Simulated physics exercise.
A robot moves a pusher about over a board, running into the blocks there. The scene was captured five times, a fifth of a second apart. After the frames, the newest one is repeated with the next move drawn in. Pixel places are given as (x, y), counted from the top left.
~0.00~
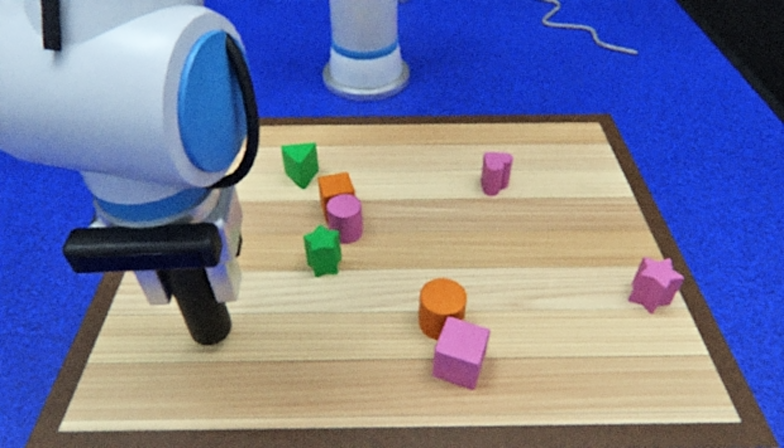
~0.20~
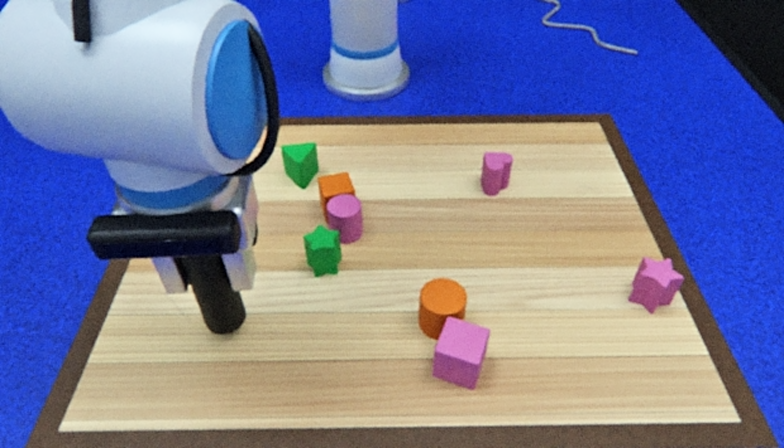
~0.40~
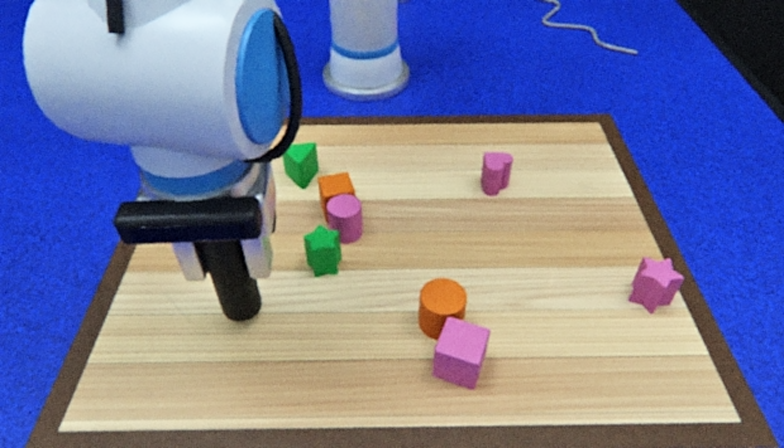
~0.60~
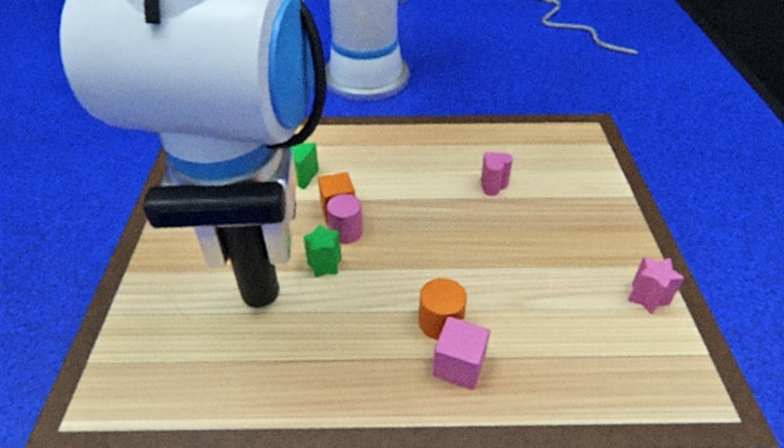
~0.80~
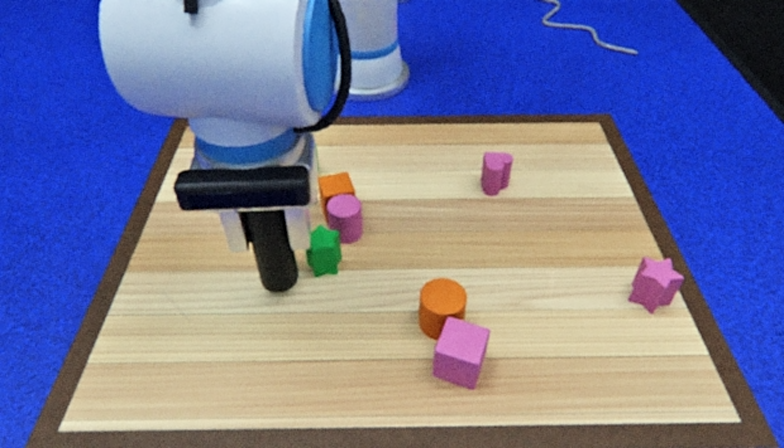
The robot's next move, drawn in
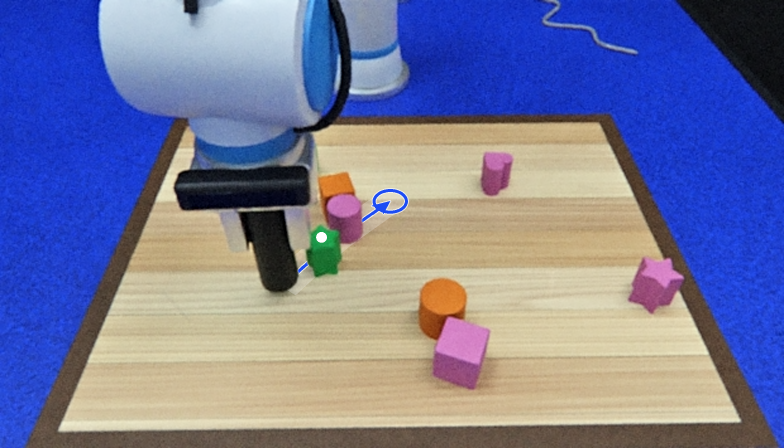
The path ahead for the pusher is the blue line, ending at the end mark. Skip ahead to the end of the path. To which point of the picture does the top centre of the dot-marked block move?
I think it will end close to (361, 224).
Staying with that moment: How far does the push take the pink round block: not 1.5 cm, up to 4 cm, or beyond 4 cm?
Above 4 cm.
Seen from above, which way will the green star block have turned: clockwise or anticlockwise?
Watching from overhead, you'd notice the green star block rotating clockwise.
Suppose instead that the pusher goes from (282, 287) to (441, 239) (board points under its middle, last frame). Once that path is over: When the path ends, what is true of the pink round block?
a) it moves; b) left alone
a - it moves.
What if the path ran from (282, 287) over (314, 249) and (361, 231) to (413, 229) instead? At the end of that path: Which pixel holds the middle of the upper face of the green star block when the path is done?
The middle of its upper face should be somewhere near (351, 228).
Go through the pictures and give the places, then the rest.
The first picture shows tip of the pusher (212, 330), middles of tops, green star block (322, 237), orange four-sided block (336, 184), pink round block (344, 205).
The second picture shows pusher (226, 319), nothing pushed.
The third picture shows pusher (243, 307), nothing pushed.
The fourth picture shows pusher (261, 294), nothing pushed.
The fifth picture shows pusher (280, 280), green star block (322, 237), orange four-sided block (336, 184), pink round block (344, 205).
The line goes from (282, 287) over (337, 239) to (390, 201); the dot is on the green star block.
On the path given first. One third of the way, pusher (318, 246); green star block (348, 228), turned 35° clockwise.
Two thirds of the way, pusher (355, 218); green star block (360, 224), turned 80° clockwise; orange four-sided block (337, 180), turned 20° anticlockwise; pink round block (381, 184).
At the end, pusher (390, 194); green star block (360, 224), turned 80° clockwise; orange four-sided block (337, 178), turned 25° anticlockwise; pink round block (419, 165).
